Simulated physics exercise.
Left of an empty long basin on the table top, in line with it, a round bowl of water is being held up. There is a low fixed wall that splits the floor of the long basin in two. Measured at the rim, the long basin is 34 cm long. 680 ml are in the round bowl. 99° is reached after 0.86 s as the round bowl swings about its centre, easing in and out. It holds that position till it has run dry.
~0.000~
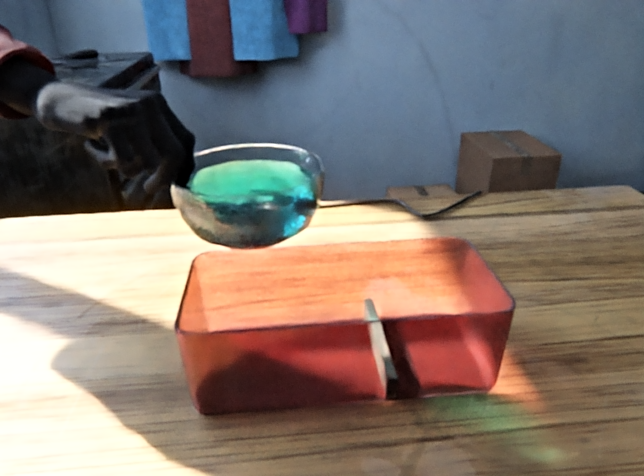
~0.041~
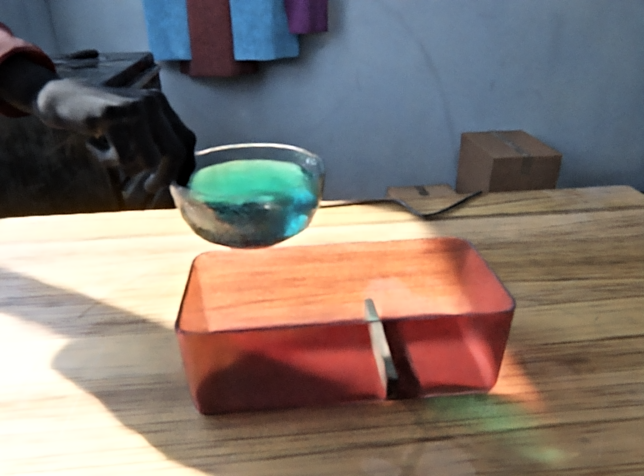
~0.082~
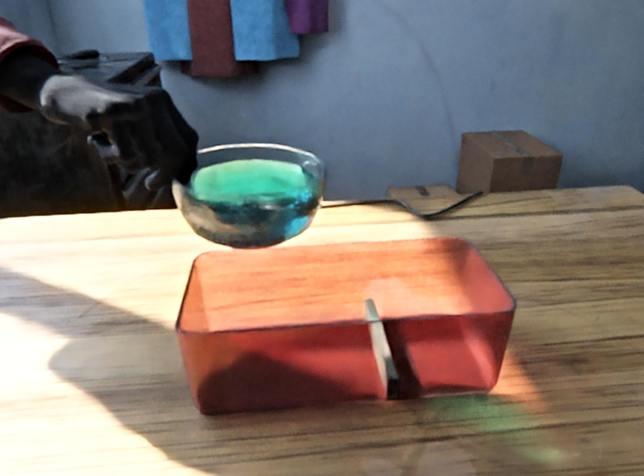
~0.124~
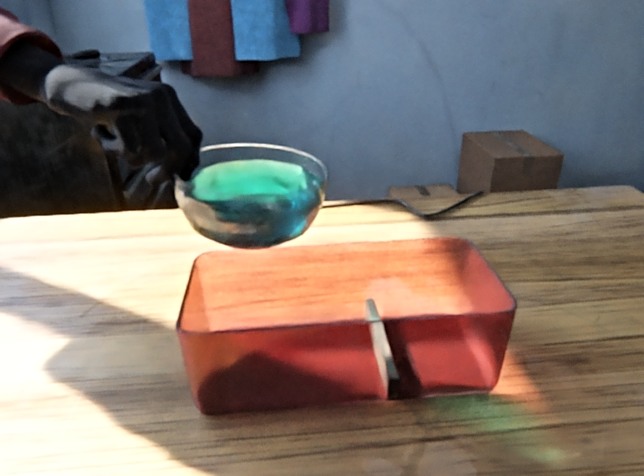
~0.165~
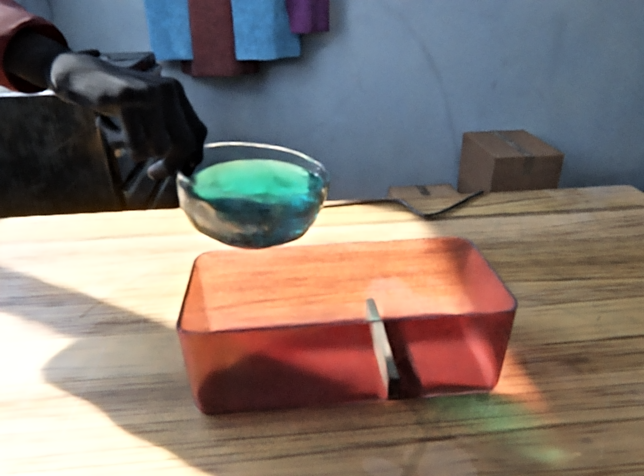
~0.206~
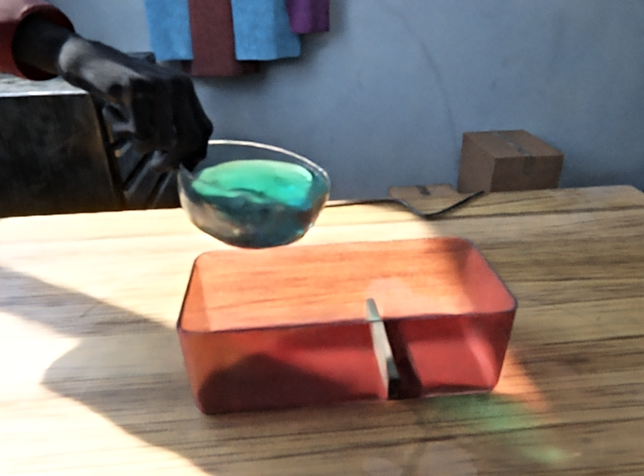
At a wooden table, a dark-gloved hand held a clear round bowl of blue-green water above the left part of an empty long red basin, then slowly tilted it slightly to the right.
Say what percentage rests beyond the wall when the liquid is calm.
Roughly 38 per cent rests beyond the wall.
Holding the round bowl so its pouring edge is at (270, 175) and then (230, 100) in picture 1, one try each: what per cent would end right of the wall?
15 and 20 %.
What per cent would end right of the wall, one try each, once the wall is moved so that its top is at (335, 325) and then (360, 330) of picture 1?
Roughly 80 per cent, then 60 per cent.
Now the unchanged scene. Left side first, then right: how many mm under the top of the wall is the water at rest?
Left about 16 mm, while the right is about 14 mm.
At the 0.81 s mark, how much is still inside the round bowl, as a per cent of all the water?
Around 4 in a hundred.
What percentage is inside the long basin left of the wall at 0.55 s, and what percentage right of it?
About 12 % left, 10 % right.
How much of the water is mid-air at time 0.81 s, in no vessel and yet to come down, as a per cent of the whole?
Estimate: Around 5 per cent.
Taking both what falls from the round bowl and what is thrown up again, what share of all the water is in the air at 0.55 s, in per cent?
Share: Roughly 34 per cent.
By 0.55 s the tilt is 71° and 44 per cent is still to pour, 12 is left of the wall and 10 right of it.
By 0.81 s the tilt is 98° and 4 per cent is still to pour, 54 is left of the wall and 37 right of it.
By 1.07 s the tilt is 99° and 0 per cent is still to pour, 61 is left of the wall and 38 right of it.
By 1.36 s the tilt is 99° and 0 per cent is still to pour, 61 is left of the wall and 38 right of it.
At rest 61 per cent lies left of the wall, 38 right of it and 1 outside.
